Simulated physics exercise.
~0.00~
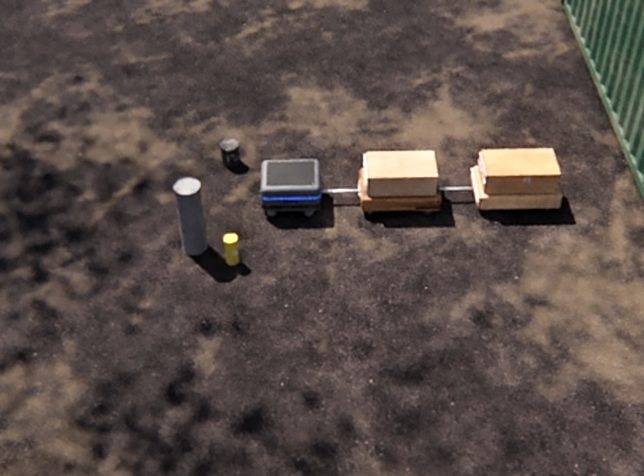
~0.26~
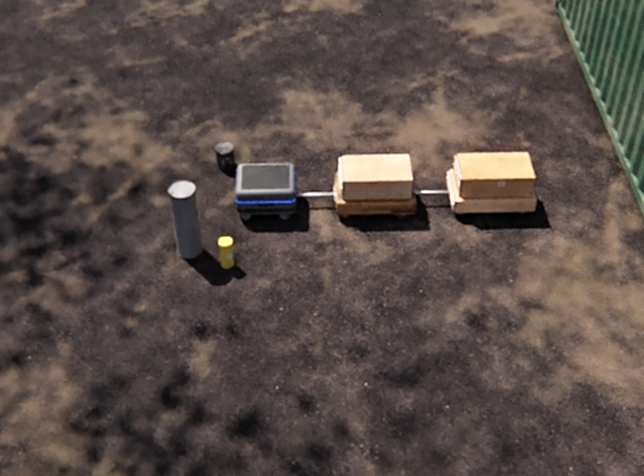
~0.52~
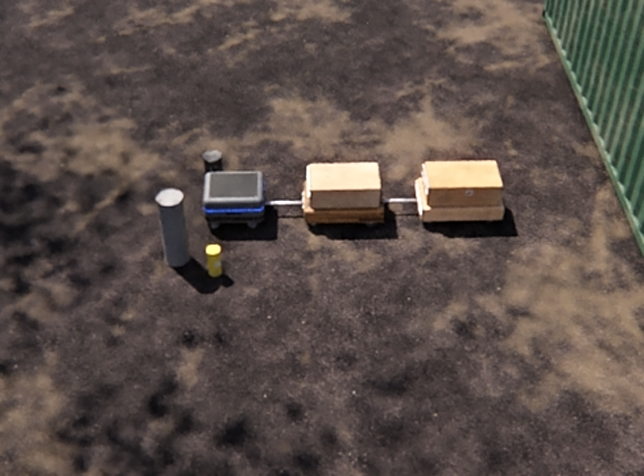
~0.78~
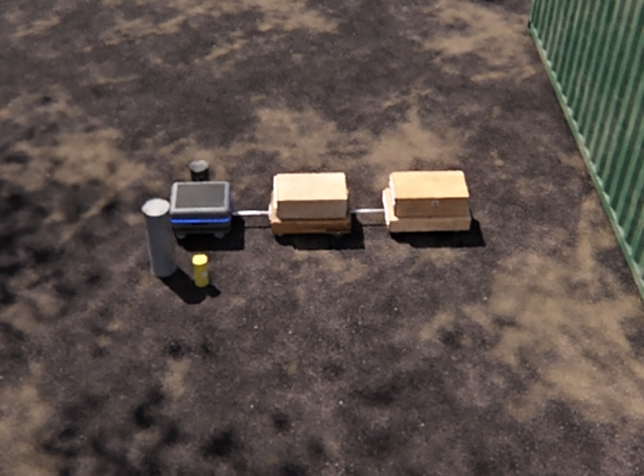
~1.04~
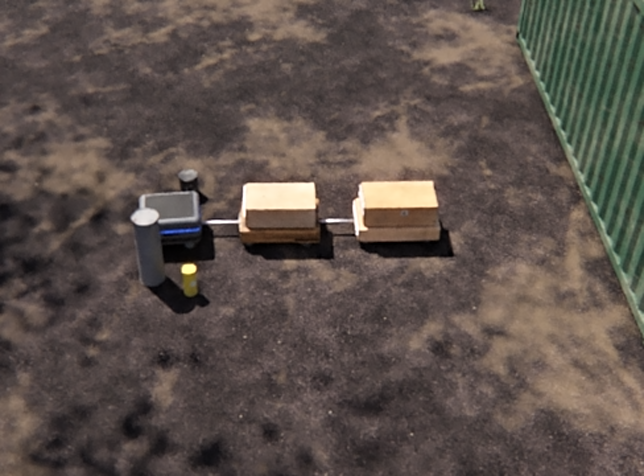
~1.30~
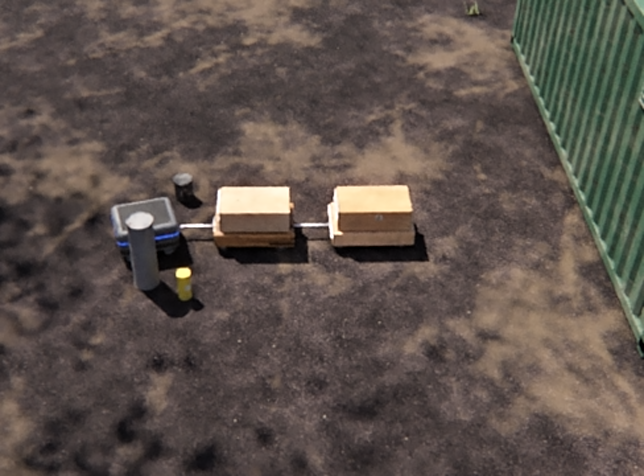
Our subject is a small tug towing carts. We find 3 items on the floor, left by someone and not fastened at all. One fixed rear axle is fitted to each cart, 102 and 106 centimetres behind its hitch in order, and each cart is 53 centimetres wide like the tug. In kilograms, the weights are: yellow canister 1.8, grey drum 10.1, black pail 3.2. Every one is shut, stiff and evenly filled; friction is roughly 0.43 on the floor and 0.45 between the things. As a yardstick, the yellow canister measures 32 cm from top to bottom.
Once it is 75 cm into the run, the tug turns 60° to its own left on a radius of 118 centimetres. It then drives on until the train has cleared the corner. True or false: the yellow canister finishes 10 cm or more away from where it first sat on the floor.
False.
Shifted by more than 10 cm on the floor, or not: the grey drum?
Outcome for the grey drum: Displaced.
After 2.20 s, 178 cm covered.
After 3.40 s, 275 cm covered; grey drum moved 20 cm.
After 4.50 s, 364 cm covered; grey drum moved 40 cm.
After 5.60 s, 454 cm covered; grey drum moved 54 cm.
In the end (6.9 s), not toppled but over 10 cm from the start, grey drum; the other 2 under 10 cm from the start. At the end, from the last picture's camera, yellow canister near (184, 284).
